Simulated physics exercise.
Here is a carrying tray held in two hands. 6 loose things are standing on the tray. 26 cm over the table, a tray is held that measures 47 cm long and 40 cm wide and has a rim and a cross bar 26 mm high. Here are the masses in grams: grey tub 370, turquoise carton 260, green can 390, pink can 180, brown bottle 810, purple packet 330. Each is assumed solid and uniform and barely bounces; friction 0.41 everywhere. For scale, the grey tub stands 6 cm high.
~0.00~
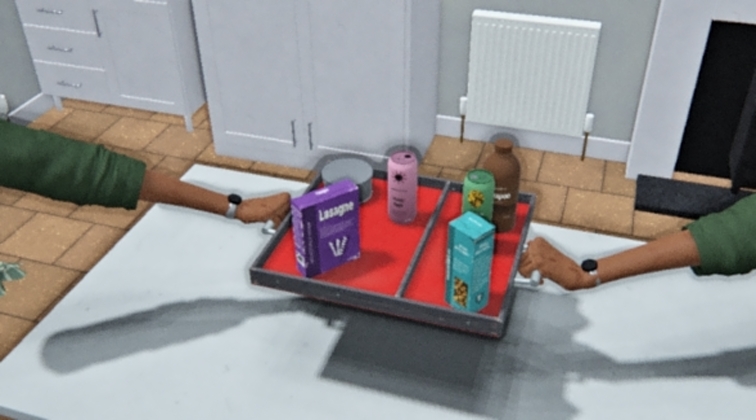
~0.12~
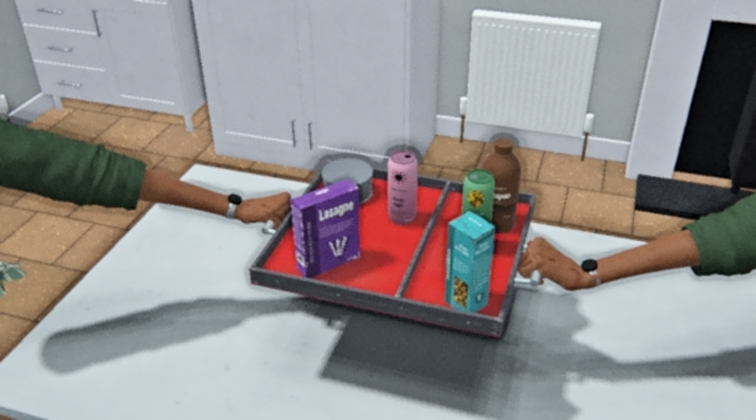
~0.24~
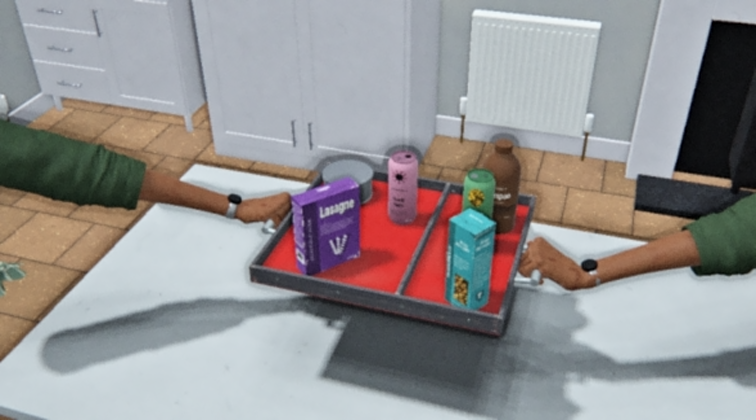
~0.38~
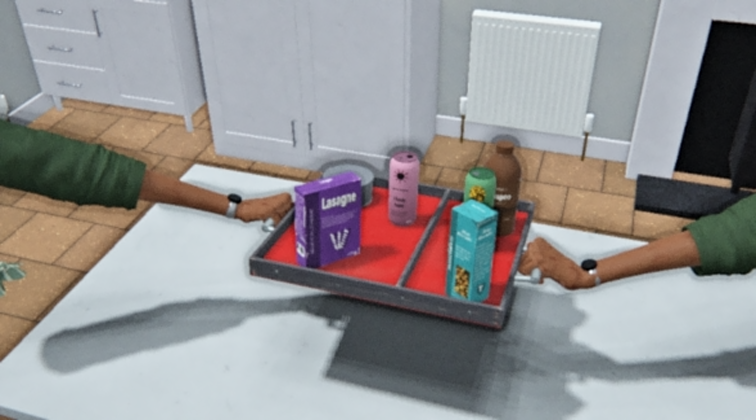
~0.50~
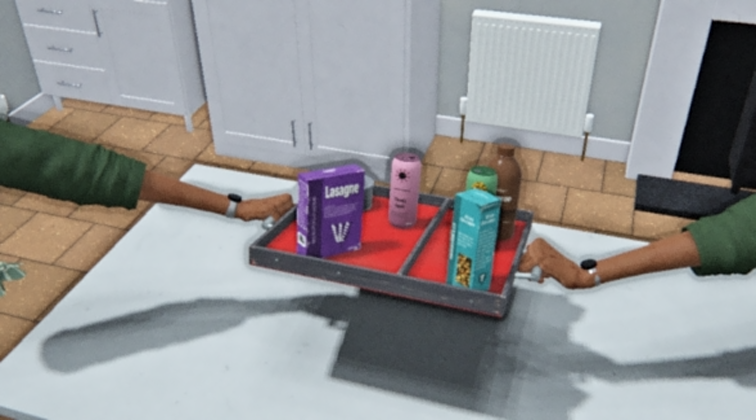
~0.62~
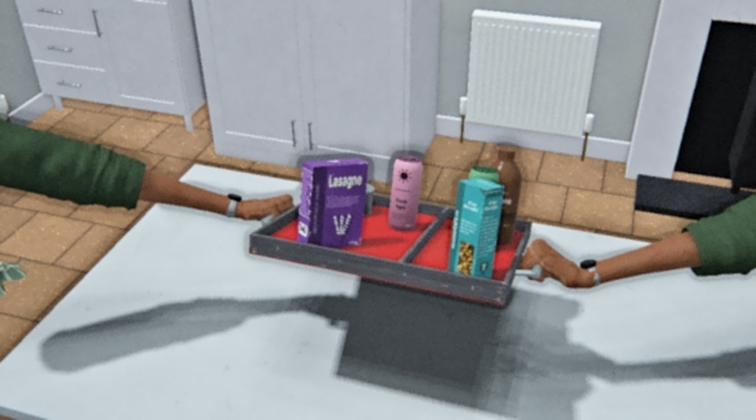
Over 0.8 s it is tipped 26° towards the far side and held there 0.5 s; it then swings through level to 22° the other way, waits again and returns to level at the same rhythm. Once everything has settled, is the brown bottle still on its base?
Fallen afterwards.
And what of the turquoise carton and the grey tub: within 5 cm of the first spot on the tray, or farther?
Turquoise carton: Is displaced. Grey tub: Remains in place.
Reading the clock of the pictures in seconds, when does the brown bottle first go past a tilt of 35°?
I'd say around the 1.1 s mark.
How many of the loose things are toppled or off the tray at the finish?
The tally is 5.
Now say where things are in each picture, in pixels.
In the first frame, tray level; brown bottle (500, 184); grey tub (348, 182).
In the second frame, tray level; green can (477, 212); pink can (403, 189).
In the third frame, tray tilted 2°, far edge down; purple packet (327, 228); grey tub (348, 183).
In the fourth frame, tray tilted 6°, far edge down; turquoise carton (470, 254).
In the fifth frame, tray tilted 13°, far edge down; pink can (405, 192); purple packet (331, 213).
In the sixth frame, tray tilted 20°, far edge down; brown bottle (501, 195).
After 1.32 s, tray tilted 26°, far edge down; pink can and brown bottle now off the tray; turquoise carton on its side; green can tipped 75° from how it sat.
After 1.92 s, tray tilted 10°, near edge down; green can now off the tray; turquoise carton on its side; purple packet on its side.
At rest (4.0 s), off the tray and tipped over, green can, pink can and brown bottle; tipped over on the tray, turquoise carton and purple packet; the last one in place, give or take 5 cm. In the last view, brown bottle near (520, 219).
